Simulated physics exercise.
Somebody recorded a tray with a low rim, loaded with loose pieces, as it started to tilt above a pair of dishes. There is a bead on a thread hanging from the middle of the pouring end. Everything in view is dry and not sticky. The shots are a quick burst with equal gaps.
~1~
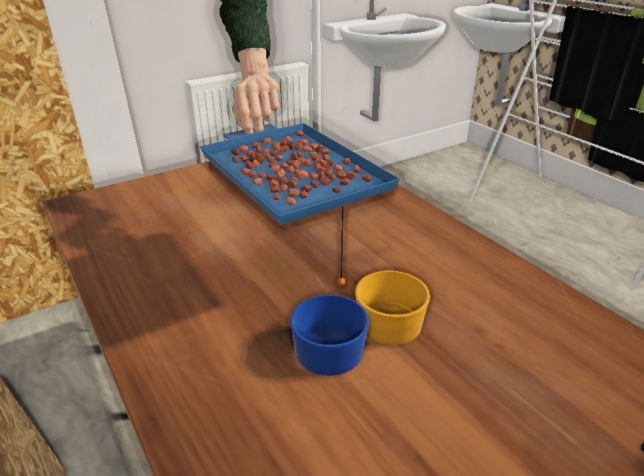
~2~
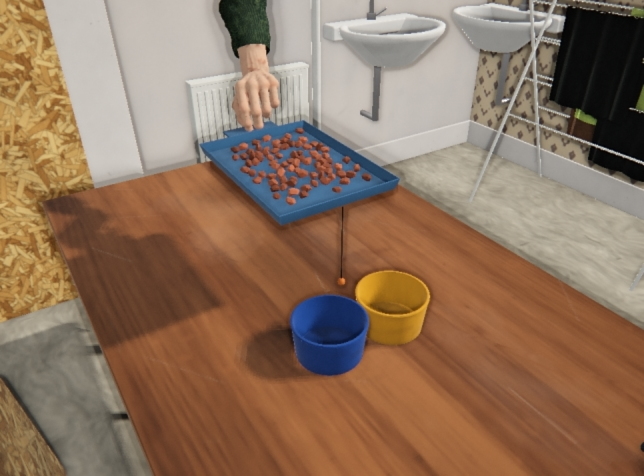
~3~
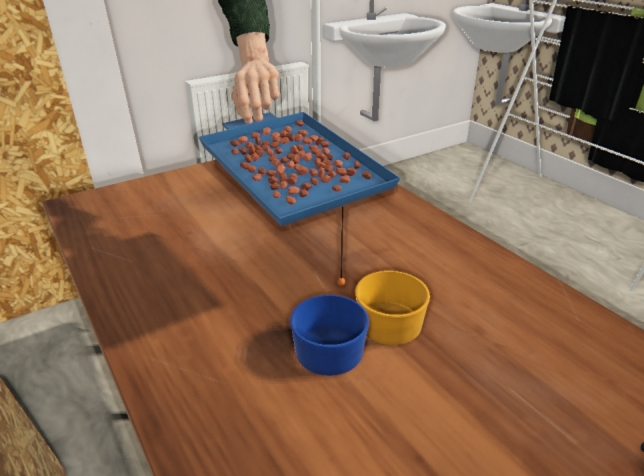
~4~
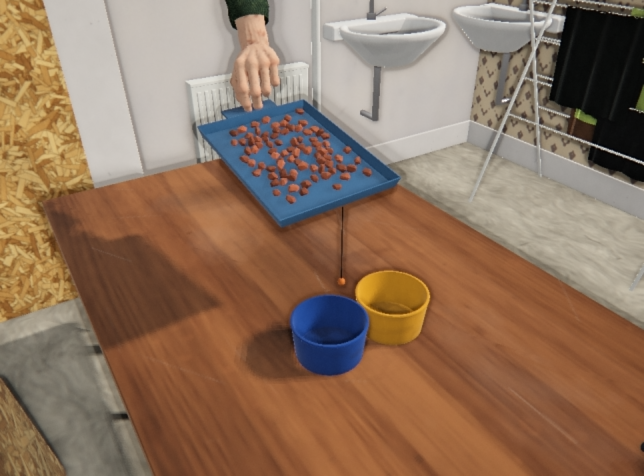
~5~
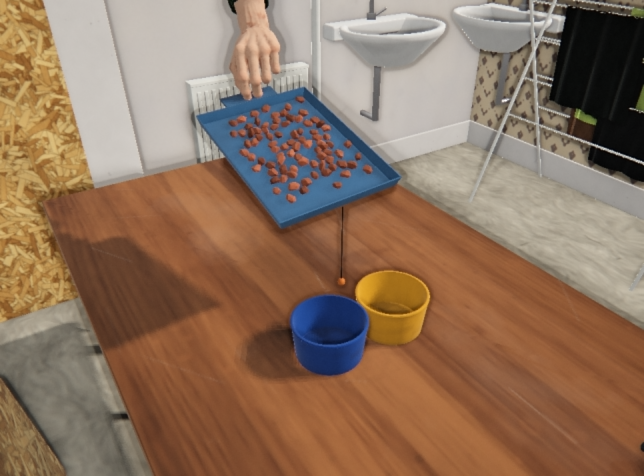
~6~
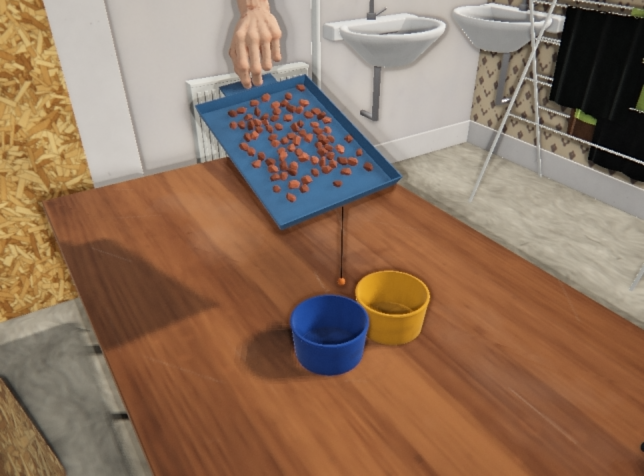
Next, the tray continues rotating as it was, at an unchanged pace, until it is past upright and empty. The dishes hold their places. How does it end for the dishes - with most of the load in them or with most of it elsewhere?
The dishes collect the majority.
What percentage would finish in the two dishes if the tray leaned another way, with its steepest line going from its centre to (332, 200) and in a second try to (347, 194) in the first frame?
The first gives 90 %, the second 80 %.
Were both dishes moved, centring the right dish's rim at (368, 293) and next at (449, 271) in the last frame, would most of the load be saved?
Past half, then shy of half.
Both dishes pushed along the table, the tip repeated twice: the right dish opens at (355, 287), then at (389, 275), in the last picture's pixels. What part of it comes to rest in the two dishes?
First 60 per cent, second 40 per cent.
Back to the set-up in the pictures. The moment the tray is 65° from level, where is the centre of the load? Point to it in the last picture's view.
Roughly at (311, 209).
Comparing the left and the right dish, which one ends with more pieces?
Winner, as observed: The left-positioned one.
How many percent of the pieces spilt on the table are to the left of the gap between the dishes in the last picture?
Around 70 per cent, I reckon.
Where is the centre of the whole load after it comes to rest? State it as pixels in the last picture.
I'd place the middle at about (324, 350).
Just after the last frame, tray tipped steeply; the larger part on the tray; about a tenth in the air.
A moment on, tray tipped past a quarter turn; about a tenth on the tray; roughly half in the left dish; just a few in the right dish; roughly a quarter outside both; about a tenth in the air.
Further on, tray tipped past a quarter turn; roughly two thirds in the left dish; about a tenth in the right dish; roughly a quarter outside both.
When it is over, tray tipped past a quarter turn; roughly two thirds in the left dish; about a tenth in the right dish; roughly a quarter outside both.
